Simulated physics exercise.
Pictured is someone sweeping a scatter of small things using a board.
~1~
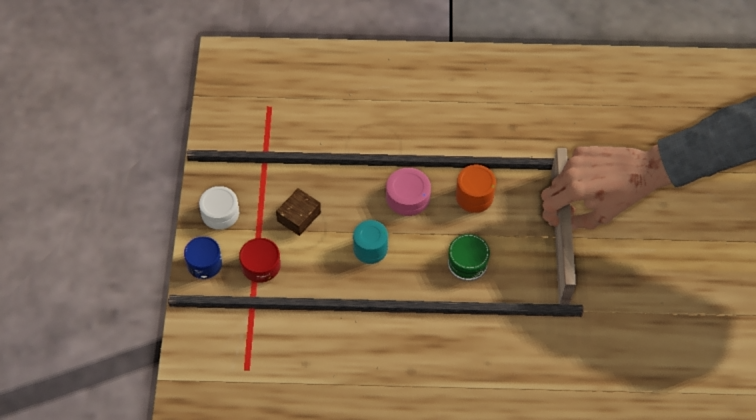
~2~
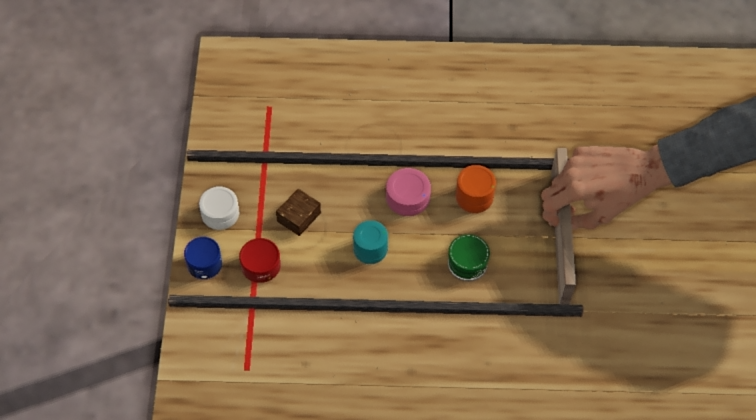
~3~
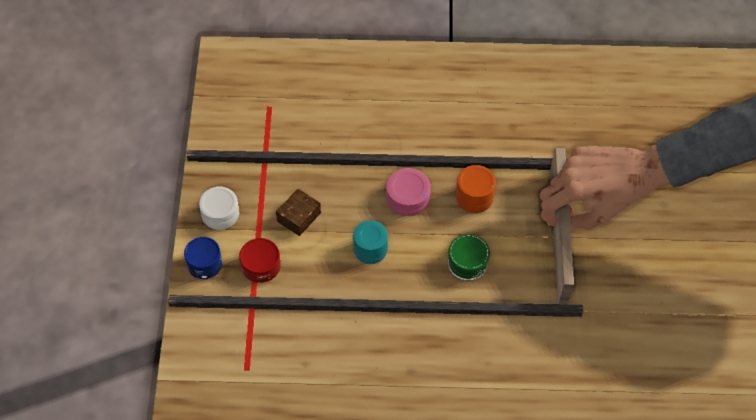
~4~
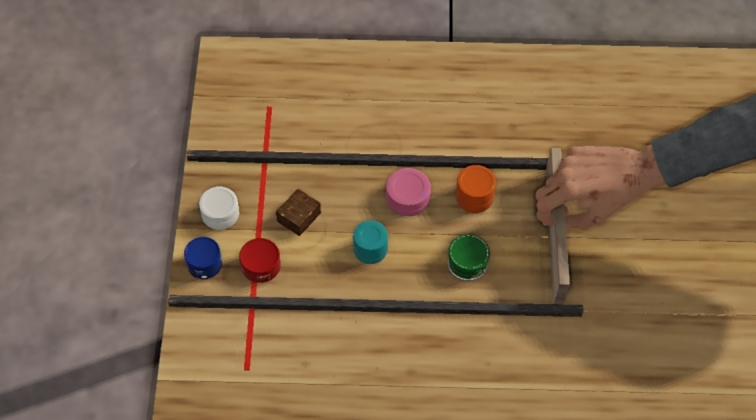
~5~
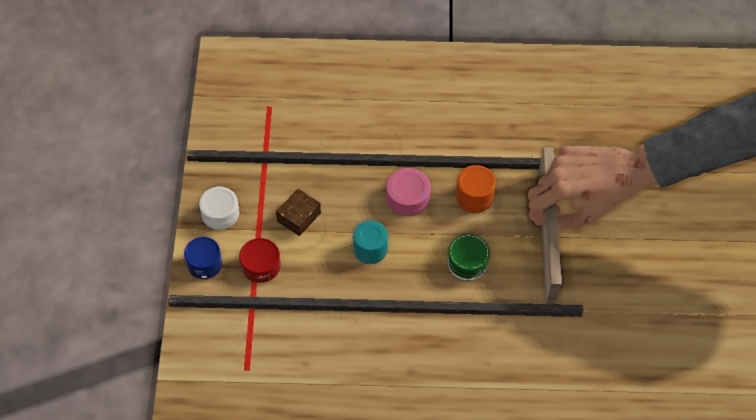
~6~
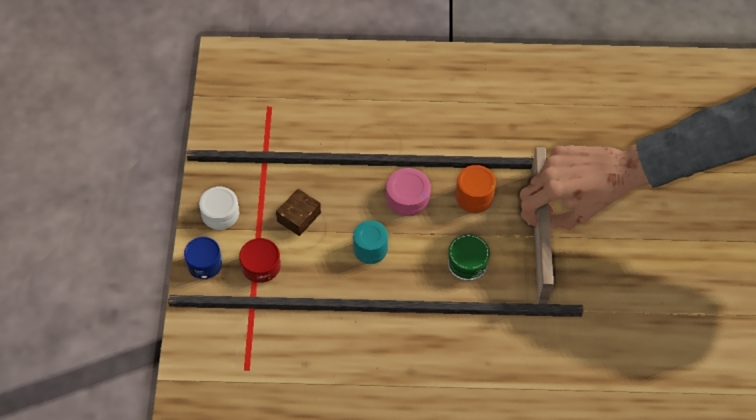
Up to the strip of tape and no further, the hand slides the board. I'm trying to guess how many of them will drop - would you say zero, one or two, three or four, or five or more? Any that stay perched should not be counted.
I expect that one or two will fail to stay on the table.
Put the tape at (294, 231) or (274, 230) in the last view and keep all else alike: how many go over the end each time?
It comes to 0, then 0.
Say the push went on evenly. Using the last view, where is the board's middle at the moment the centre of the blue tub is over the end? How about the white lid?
The middle is at (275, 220) when it's the blue tub, and at (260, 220) when it's the white lid.
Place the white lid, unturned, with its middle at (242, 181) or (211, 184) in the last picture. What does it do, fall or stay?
In order, the object goes off, then goes off.
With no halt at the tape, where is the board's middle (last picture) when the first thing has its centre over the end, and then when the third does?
For the first, roughly (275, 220); for the next, roughly (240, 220).
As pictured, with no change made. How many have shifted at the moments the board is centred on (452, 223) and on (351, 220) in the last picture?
3, then 5.
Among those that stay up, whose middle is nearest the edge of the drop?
The white lid is the one.
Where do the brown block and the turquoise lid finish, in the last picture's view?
Look around (215, 212) for the first and around (241, 223) for the second.
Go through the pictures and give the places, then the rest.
In the first picture, blue tub (203, 258); white lid (219, 208); red tub (260, 260); board (563, 225); tape (259, 230).
In the second picture, white lid (219, 208); green tin (468, 258).
In the third picture, red tub (260, 260); turquoise lid (371, 242).
In the fourth picture, blue tub (203, 258); brown block (299, 212).
In the fifth picture, white lid (219, 208); board (550, 225).
In the sixth picture, blue tub (203, 258); white lid (219, 208); red tub (260, 260); board (541, 225); tape (259, 230).
Early on, none off yet; blue tub at rest near (203, 258); white lid at rest near (219, 208); red tub at rest near (260, 260).
Finally, the number that fall off is one or two; lost, blue tub.
